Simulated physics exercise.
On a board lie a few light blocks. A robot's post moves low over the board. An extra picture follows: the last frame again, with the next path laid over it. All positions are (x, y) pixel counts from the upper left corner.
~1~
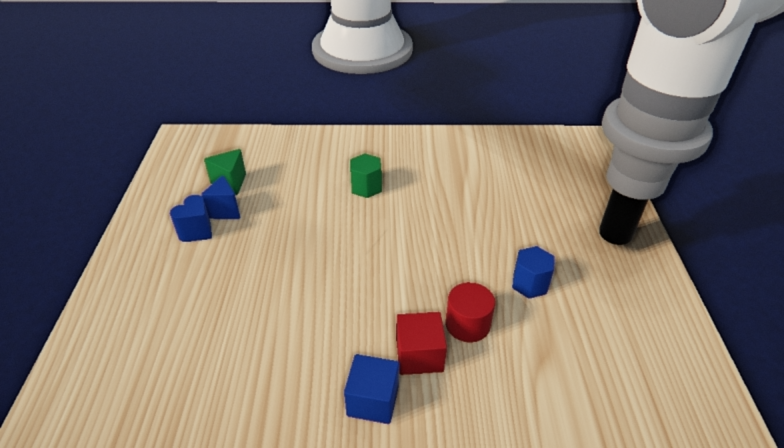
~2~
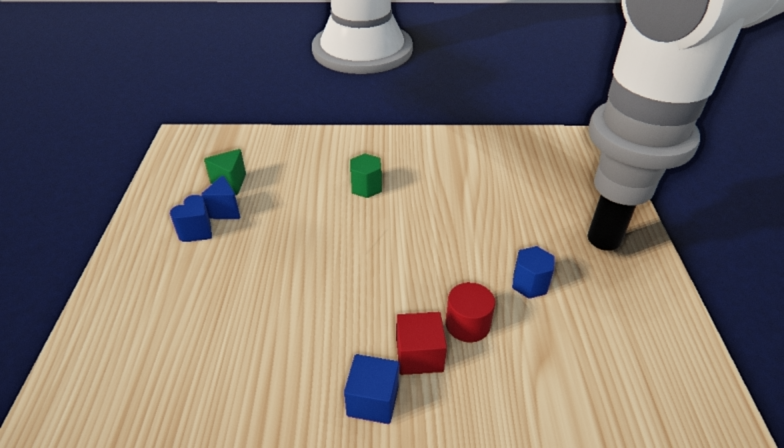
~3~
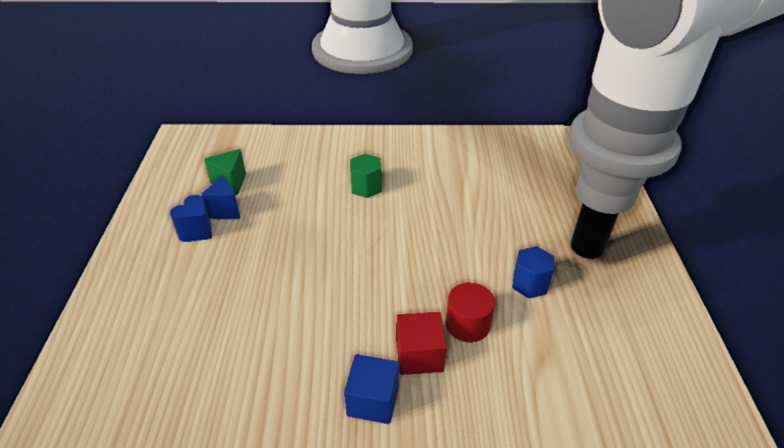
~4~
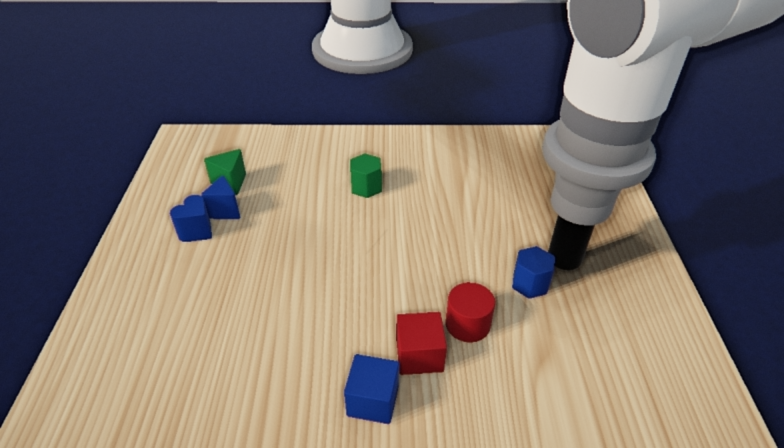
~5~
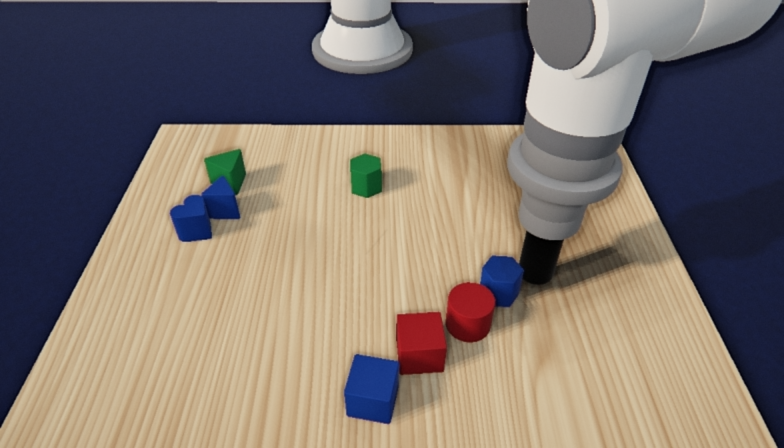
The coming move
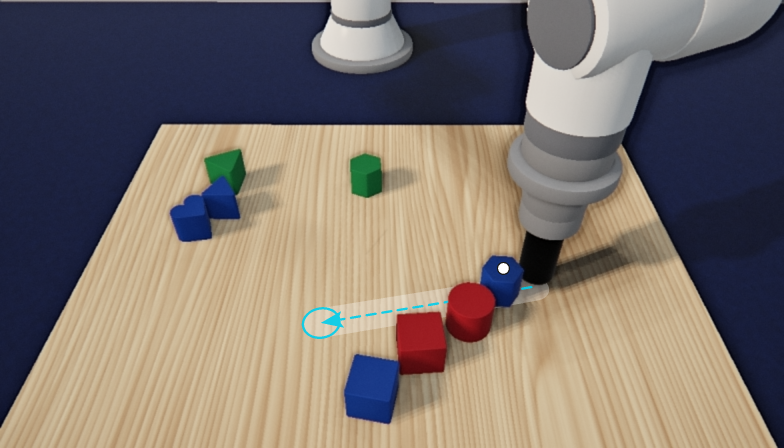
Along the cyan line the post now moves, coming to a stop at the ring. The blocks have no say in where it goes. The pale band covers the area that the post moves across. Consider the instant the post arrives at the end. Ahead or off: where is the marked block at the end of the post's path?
Lost on the way.
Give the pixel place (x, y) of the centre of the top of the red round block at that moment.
Roughly at (448, 312).
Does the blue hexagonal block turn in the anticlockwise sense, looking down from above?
No
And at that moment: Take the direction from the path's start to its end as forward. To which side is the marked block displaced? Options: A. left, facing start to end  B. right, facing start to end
Letter B.
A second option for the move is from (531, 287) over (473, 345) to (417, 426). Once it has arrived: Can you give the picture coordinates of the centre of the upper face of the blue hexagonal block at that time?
I expect it at (475, 272).
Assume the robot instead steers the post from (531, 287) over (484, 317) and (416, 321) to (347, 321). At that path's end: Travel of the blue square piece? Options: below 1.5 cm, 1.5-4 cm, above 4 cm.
I'd go with under 1.5 cm for this block.
The drawn path runs from (531, 287) to (321, 323); the dot is on the blue hexagonal block.
What follows on the original path. One third of the way, post at (466, 286); red square piece at (419, 333); red round block at (459, 305); blue hexagonal block at (431, 270), turned 30° clockwise.
Two thirds of the way, post at (394, 297); red square piece at (415, 344), turned 20° clockwise; red round block at (448, 312); blue hexagonal block at (367, 266), turned 80° clockwise.
At the end, post at (320, 309); blue square piece not moved; red square piece at (415, 344), turned 20° clockwise; red round block at (448, 312); blue hexagonal block at (355, 264), turned 110° clockwise.
